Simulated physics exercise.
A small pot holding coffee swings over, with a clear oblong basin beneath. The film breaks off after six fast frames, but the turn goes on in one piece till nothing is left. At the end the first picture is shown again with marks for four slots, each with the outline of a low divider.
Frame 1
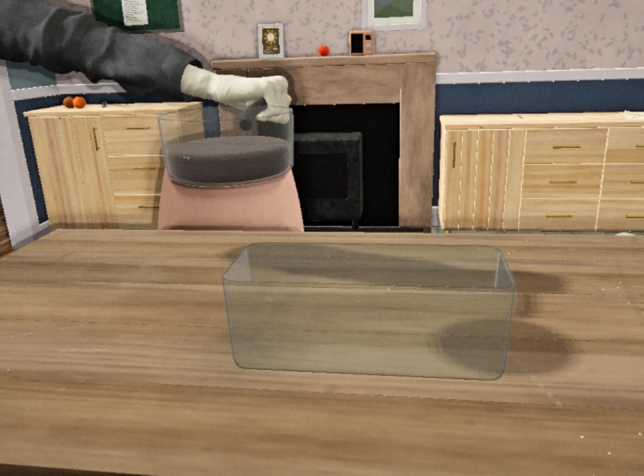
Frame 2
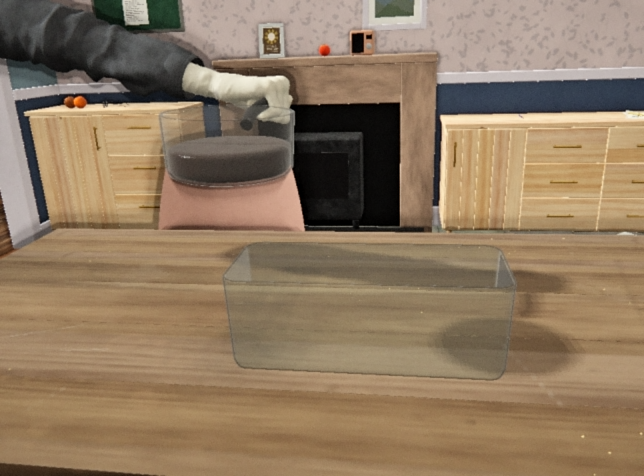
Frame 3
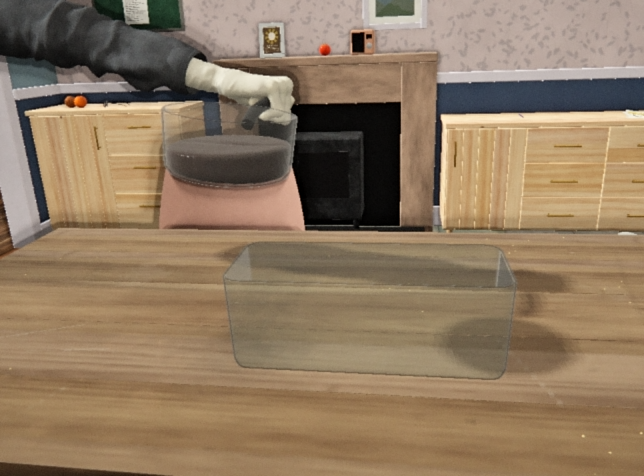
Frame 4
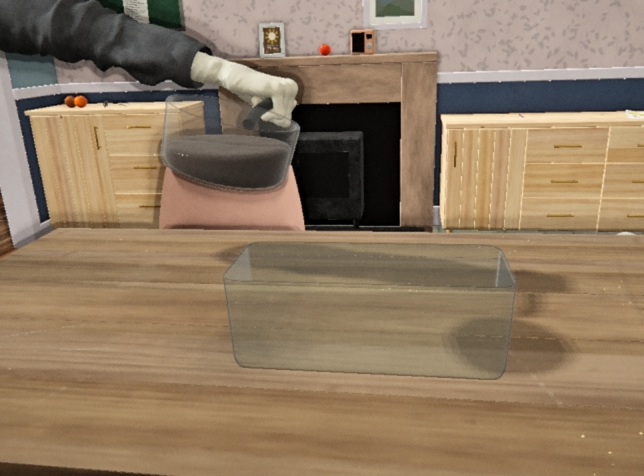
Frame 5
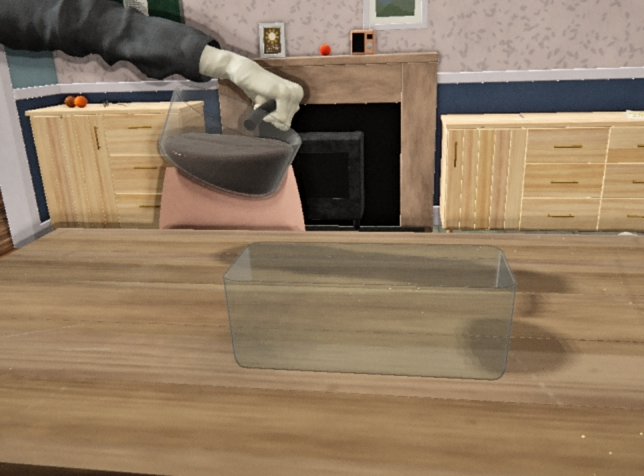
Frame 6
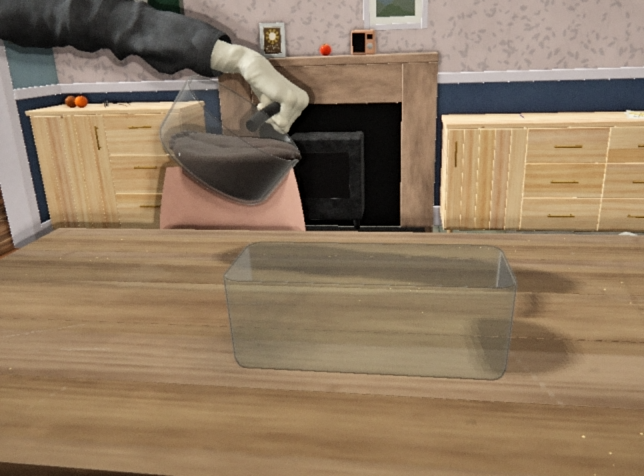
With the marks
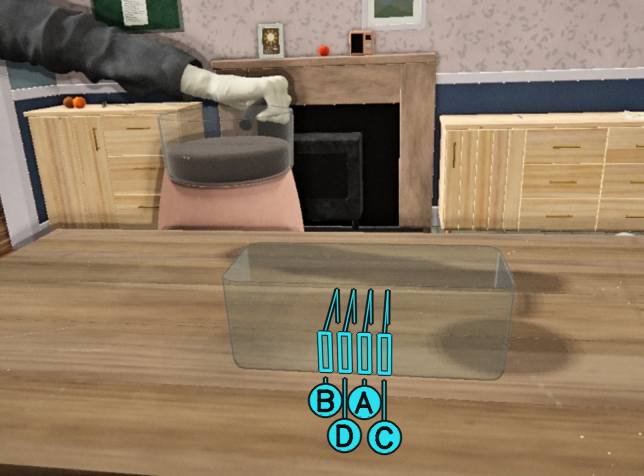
A gloved hand in a dark sleeve steadily tilting a clear pot of dark liquid rightward above an empty transparent basin.
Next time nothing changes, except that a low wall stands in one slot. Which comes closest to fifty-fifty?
B works best here.
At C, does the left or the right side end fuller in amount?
The left side.
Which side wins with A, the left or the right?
The left one.
In cyan, A at (364, 380); B at (325, 378); C at (384, 381); D at (344, 379).
For place A, about 96 % ends left of the wall and 3 % right of it.
For place B, about 54 % ends left of the wall and 45 % right of it.
For place C, about 93 % ends left of the wall and 6 % right of it.
For place D, about 85 % ends left of the wall and 14 % right of it.
